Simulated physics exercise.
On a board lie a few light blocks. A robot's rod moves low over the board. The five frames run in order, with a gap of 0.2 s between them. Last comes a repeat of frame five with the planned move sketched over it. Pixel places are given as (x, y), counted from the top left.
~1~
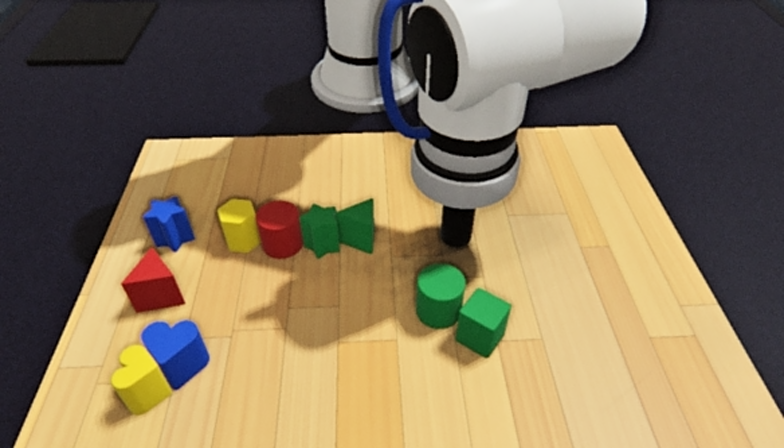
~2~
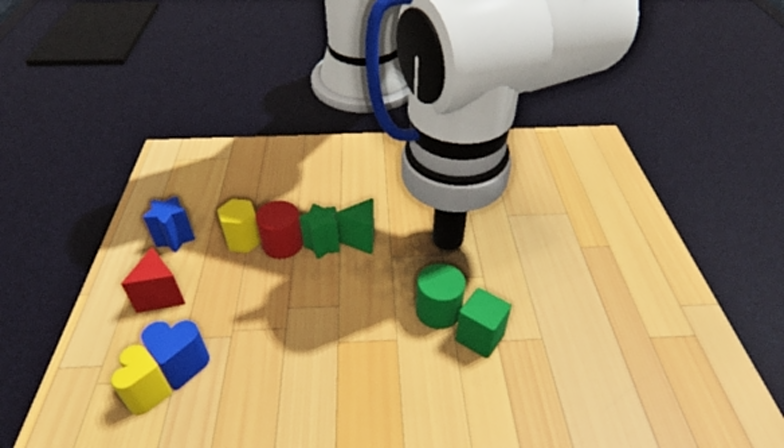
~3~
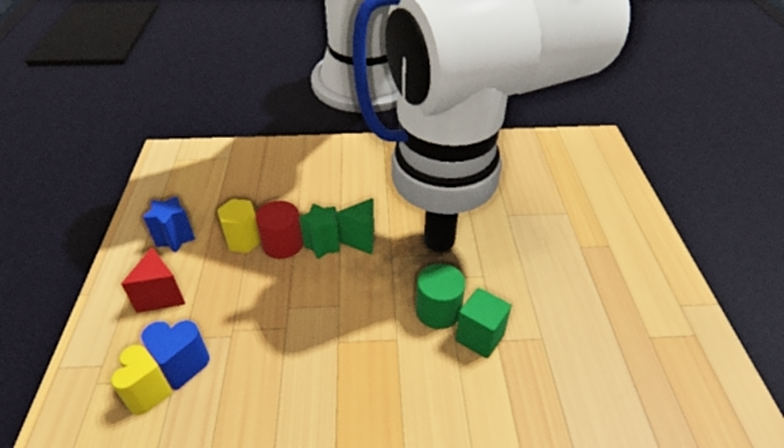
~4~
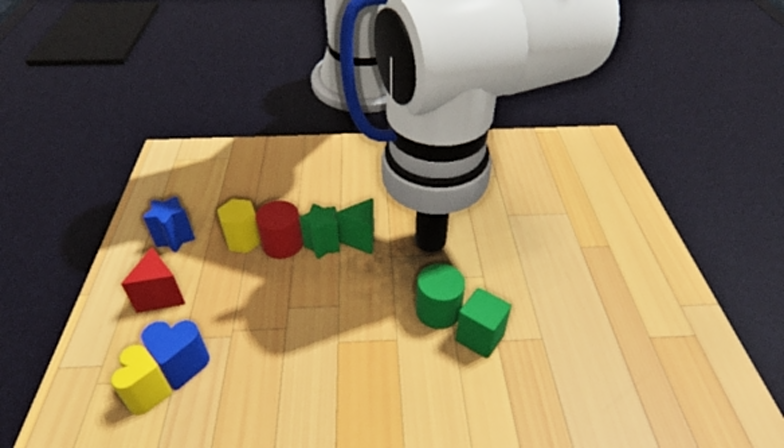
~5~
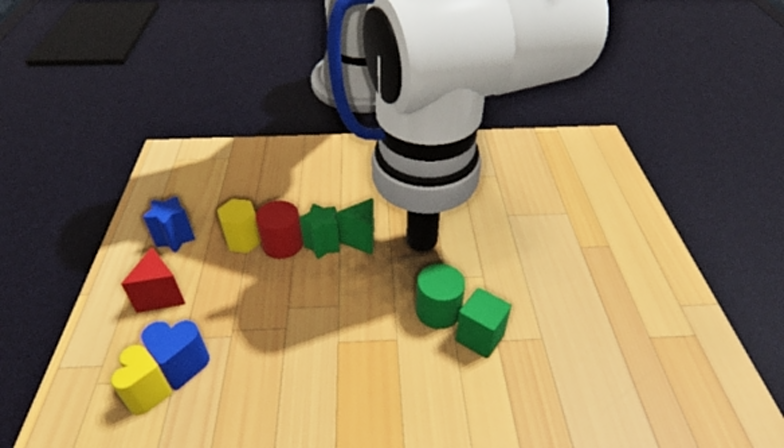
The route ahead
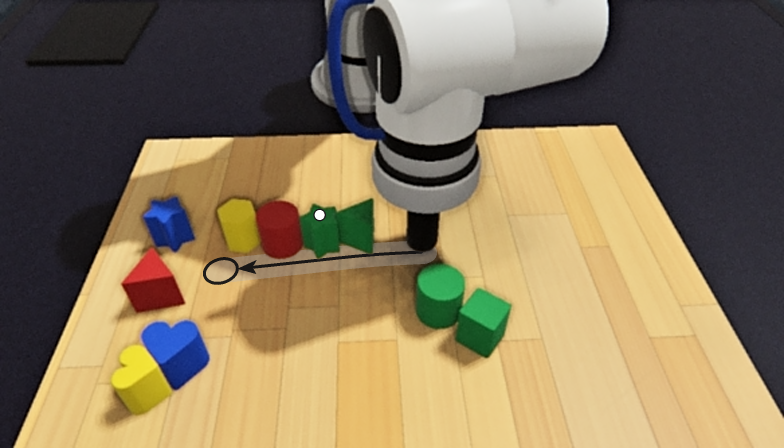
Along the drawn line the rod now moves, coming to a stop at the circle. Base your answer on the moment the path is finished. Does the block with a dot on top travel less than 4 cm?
I'd say yes.
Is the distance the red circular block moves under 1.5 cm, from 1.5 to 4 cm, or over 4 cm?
My prediction: Between 1.5 and 4 cm.
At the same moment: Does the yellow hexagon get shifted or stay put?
The yellow hexagon moves.
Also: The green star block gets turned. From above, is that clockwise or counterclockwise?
It turns clockwise.
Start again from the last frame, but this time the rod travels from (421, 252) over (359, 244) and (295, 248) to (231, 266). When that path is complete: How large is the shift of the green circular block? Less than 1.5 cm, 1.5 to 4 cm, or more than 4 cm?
It shifts by less than 1.5 cm.
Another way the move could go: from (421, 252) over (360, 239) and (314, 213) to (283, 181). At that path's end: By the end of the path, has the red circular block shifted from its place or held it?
The red circular block is moved.
Drawn move, straight from (421, 252) to (221, 271); the dot is on the green star block.
What follows on the original path. One third of the way, rod (353, 246); green star block (314, 213), turned 20° anticlockwise; green three-sided block (344, 205), turned 50° clockwise.
Two thirds of the way, rod (286, 253); yellow hexagon (221, 209); red circular block (261, 206); green star block (301, 210), turned 30° clockwise; green three-sided block (344, 202), turned 55° clockwise.
At the end, rod (217, 260); yellow hexagon (221, 209); red circular block (261, 206); green star block (301, 210), turned 30° clockwise; green three-sided block (344, 202), turned 55° clockwise.
